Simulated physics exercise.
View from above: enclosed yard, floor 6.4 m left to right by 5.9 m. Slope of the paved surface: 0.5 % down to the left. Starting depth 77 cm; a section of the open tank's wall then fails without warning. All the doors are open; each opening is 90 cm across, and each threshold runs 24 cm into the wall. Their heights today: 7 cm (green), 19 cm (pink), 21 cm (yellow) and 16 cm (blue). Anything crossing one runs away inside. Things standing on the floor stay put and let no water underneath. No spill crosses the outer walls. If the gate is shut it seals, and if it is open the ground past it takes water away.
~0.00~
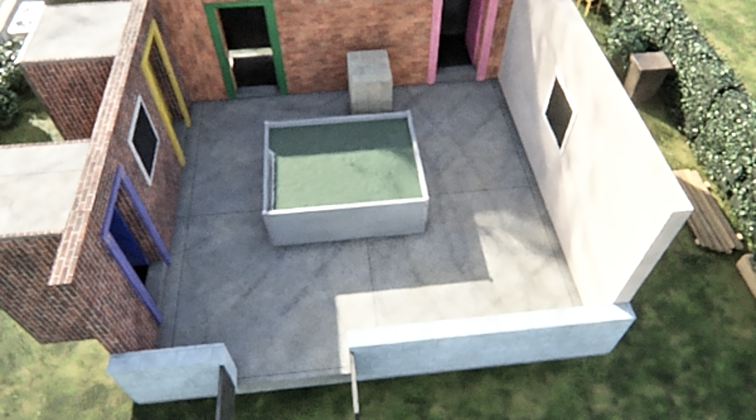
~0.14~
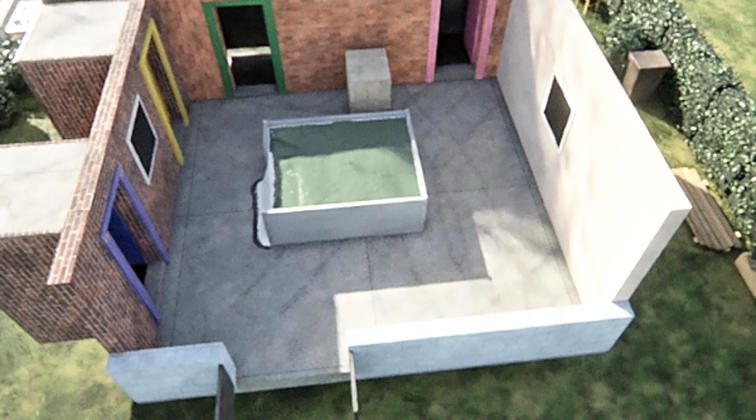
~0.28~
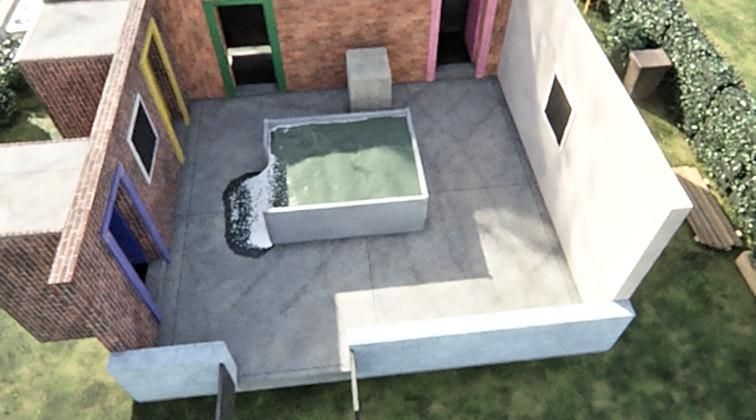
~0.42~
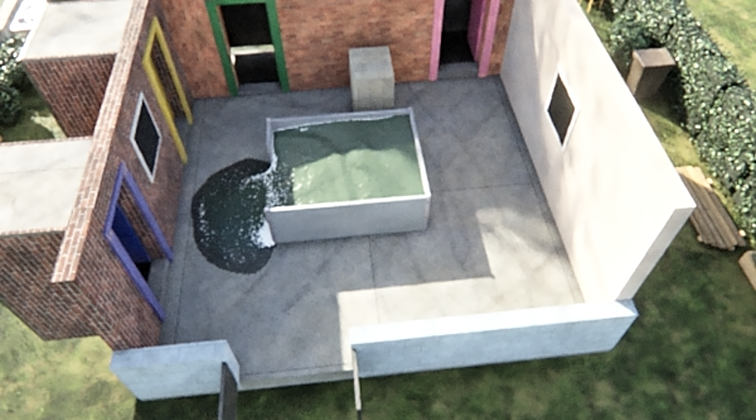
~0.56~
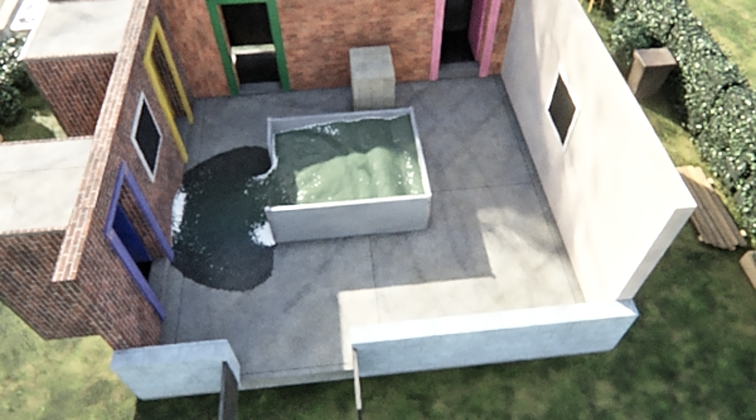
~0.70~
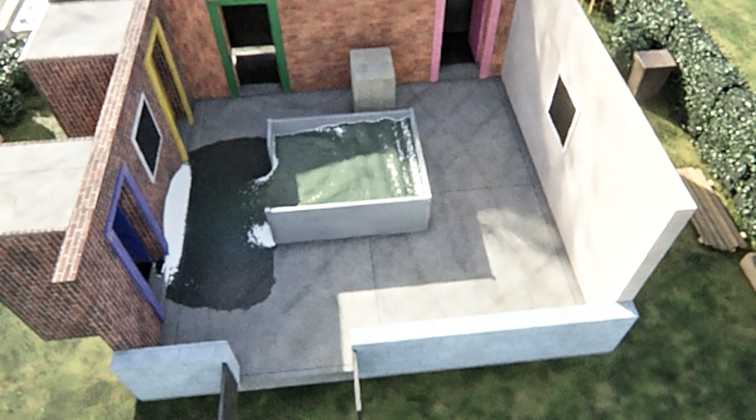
The clip shows a walled yard from above with a tank of still green water, which begins pouring through a gap in its left side, spreads across the paving in a dark pool, and splashes against the left brick wall.
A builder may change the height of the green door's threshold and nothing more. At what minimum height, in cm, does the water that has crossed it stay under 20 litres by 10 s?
From about 17 cm.
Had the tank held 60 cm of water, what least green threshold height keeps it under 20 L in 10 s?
Something near 12.5 cm should do.
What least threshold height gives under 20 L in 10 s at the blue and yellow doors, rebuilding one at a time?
About 30 cm at blue and about 12.0 cm at yellow.
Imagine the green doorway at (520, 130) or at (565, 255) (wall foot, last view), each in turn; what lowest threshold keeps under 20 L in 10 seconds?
About 6.5 and 9.5 cm.
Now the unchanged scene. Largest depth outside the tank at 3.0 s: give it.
Roughly 43 cm.
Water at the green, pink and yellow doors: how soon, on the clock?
Green: 2.0 s; pink: 3.6 s; yellow: 0.9 s.
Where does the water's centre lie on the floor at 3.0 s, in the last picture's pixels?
Approximately (282, 209).
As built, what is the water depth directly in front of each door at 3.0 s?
Lab note, cm: Green 19; pink 0; yellow 14; blue 25.
After 1.4 s water covers 20 % of the floor, deepest (52 cm) near (176, 231); it has not reached the green door.
After 3.0 s water covers 50 % of the floor, deepest (43 cm) near (155, 374); 19 cm at the green door, 37 litres in over its 7 cm threshold.
After 10.0 s water covers 95 % of the floor, deepest (17 cm) near (406, 92); 8 cm at the green door, 167 litres in over its 7 cm threshold.
At the green door as built, the water arrived by 2.0 s and peaked near 19 cm at 2.8 s.
Run again over the same 10 s with other heights there, 40 litres in over 14.5 cm, 10 litres over 19.5 cm. The limit of 20 litres is kept from about 17 cm up.
